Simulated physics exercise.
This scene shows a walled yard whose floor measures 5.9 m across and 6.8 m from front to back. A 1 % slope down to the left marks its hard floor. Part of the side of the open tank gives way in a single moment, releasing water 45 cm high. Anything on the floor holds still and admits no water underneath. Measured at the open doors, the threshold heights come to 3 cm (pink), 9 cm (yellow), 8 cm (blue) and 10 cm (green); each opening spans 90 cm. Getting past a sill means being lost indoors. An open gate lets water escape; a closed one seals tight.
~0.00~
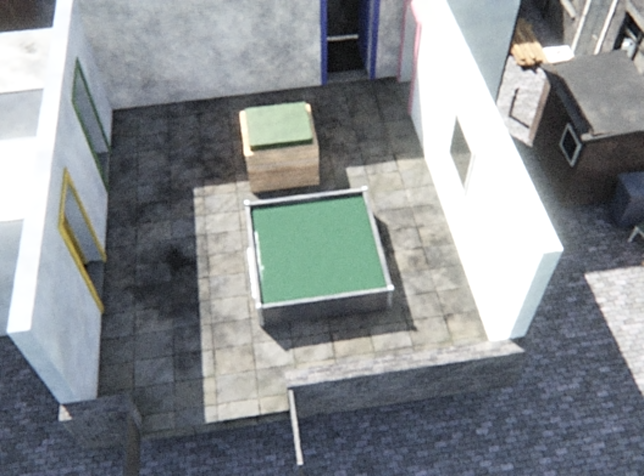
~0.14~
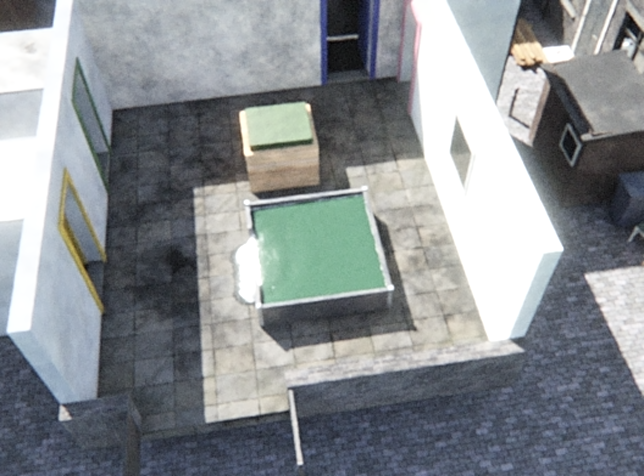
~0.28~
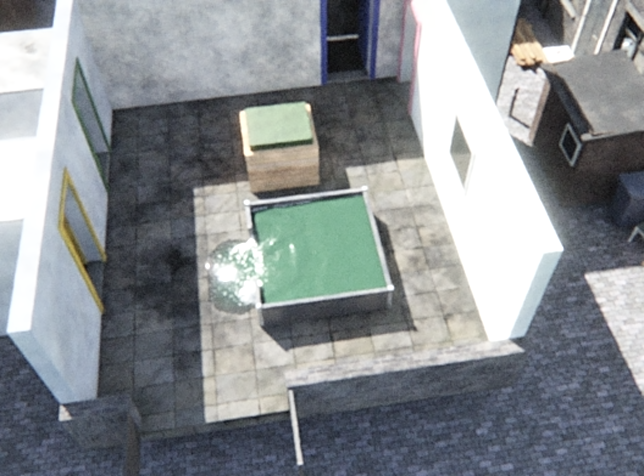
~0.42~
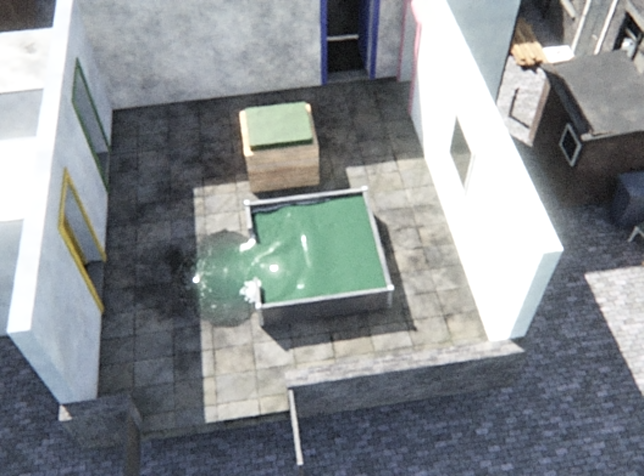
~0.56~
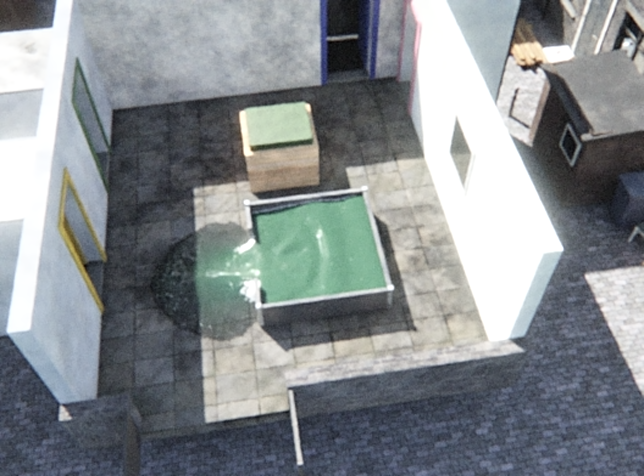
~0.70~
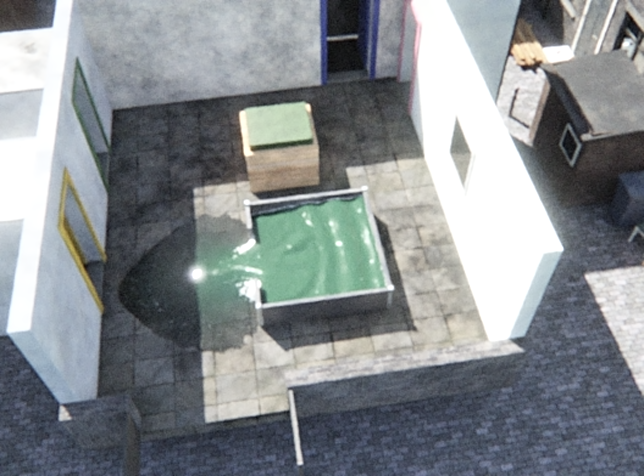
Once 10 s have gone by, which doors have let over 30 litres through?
In the end pink door: Within the limit; yellow door: Past the limit; blue door: Within the limit; green door: Within the limit.
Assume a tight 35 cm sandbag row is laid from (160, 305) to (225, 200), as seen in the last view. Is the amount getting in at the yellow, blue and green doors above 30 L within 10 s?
Note - yellow: Limit held; blue: Limit held; green: Limit held.
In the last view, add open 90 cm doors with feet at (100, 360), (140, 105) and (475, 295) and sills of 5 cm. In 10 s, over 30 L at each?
Taking them in order, the first gets enough, the second enough and the third too little.
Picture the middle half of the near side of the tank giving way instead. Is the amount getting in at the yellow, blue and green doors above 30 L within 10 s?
At yellow the amount is beneath the mark, at blue it is beneath the mark, and at green it is beneath the mark.
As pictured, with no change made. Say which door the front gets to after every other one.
Pink.
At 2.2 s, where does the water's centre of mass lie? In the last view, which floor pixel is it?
About (250, 276).
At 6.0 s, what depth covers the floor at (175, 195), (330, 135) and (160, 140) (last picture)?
Reading - approx. 3 / 0 / 4 cm.
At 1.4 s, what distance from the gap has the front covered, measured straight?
That works out near 2.8 m.
After 1.4 s water covers 20 % of the floor and is deepest (27 cm) near (247, 277); pink door not reached, yellow door 15 cm at the sill, 22 L in, blue door not reached, green door not reached.
After 2.2 s water covers 25 % of the floor and is deepest (31 cm) near (96, 423); pink door not reached, yellow door 23 cm at the sill, 81 L in, blue door not reached, green door 5 cm at the sill, 0 L in.
After 3.5 s water covers 35 % of the floor and is deepest (20 cm) near (96, 423); pink door not reached, yellow door 17 cm at the sill, 150 L in, blue door not reached, green door 7 cm at the sill, 0 L in.
After 6.0 s water covers 55 % of the floor and is deepest (14 cm) near (96, 423); pink door not reached, yellow door 13 cm at the sill, 190 L in, blue door not reached, green door 5 cm at the sill, 0 L in.
After 10.0 s water covers 75 % of the floor and is deepest (8 cm) near (96, 423); pink door 3 cm at the sill, 0 L in, yellow door 8 cm at the sill, 199 L in, blue door 2 cm at the sill, 0 L in, green door 5 cm at the sill, 0 L in.
